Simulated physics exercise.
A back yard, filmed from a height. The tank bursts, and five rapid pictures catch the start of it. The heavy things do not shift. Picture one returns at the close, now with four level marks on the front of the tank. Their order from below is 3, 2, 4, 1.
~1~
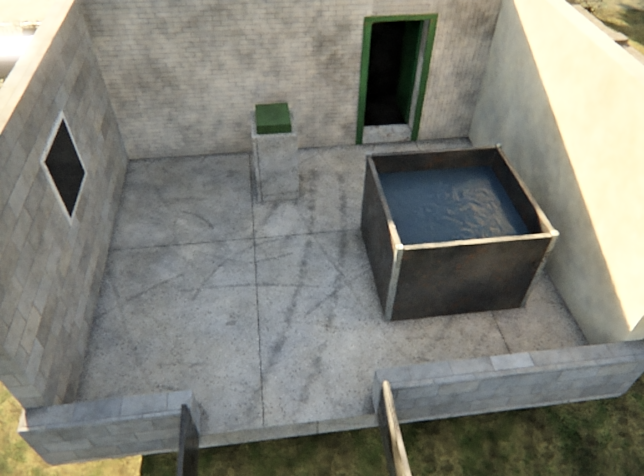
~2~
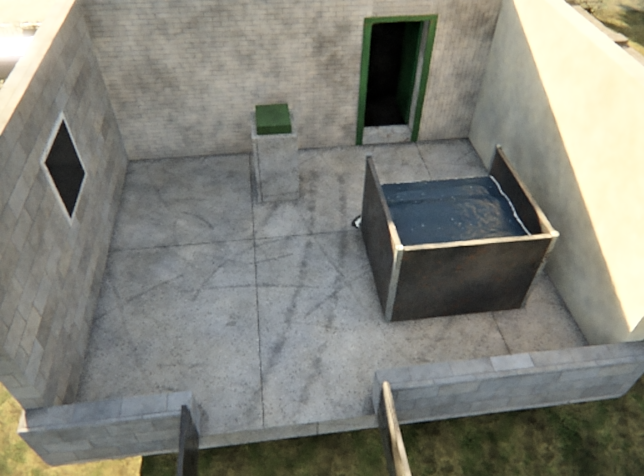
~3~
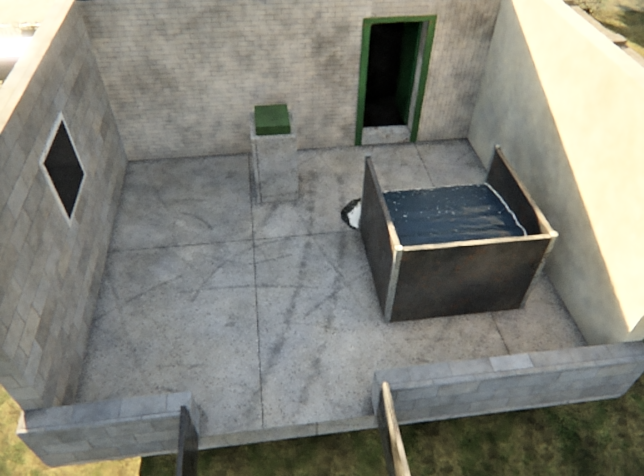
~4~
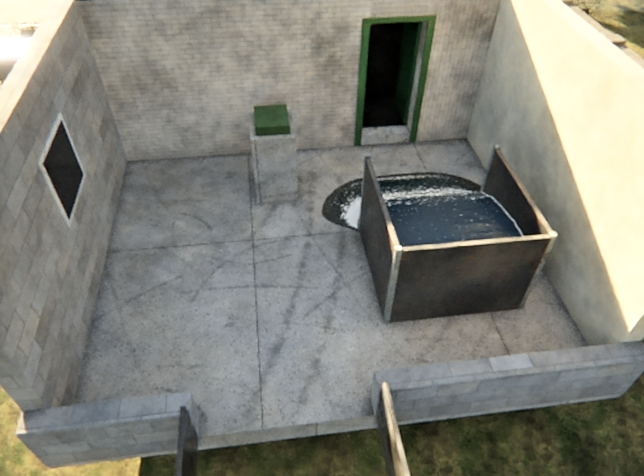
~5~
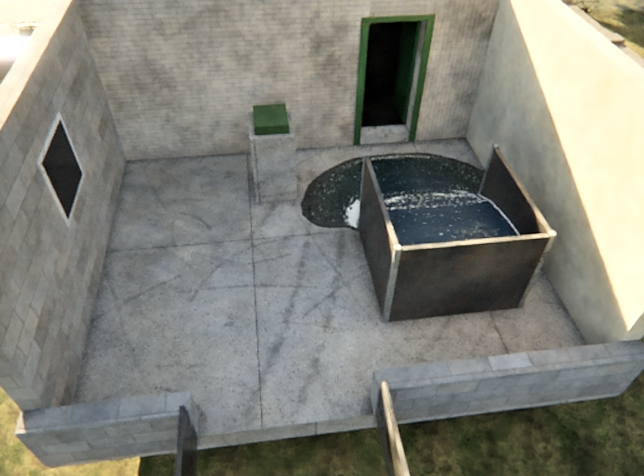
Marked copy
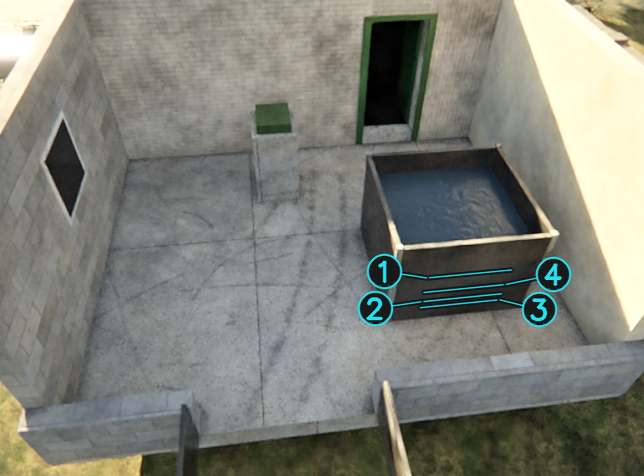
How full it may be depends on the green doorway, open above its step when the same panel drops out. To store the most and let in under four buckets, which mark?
2 will do.
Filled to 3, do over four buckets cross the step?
No, that is safe.
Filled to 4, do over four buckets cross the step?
Yes.
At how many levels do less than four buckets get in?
Two of the four.
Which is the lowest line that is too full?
Here it is line 4.
On the marked copy, 1 at (469, 273); 2 at (461, 297); 3 at (459, 303); 4 at (464, 288); from the bottom up 3, 2, 4, 1.
For line 1, dozens of bucketfuls pour in.
For line 2, a splash gets over, under a bucket.
For line 3, nothing gets over.
For line 4, about 9 bucketfuls get in.
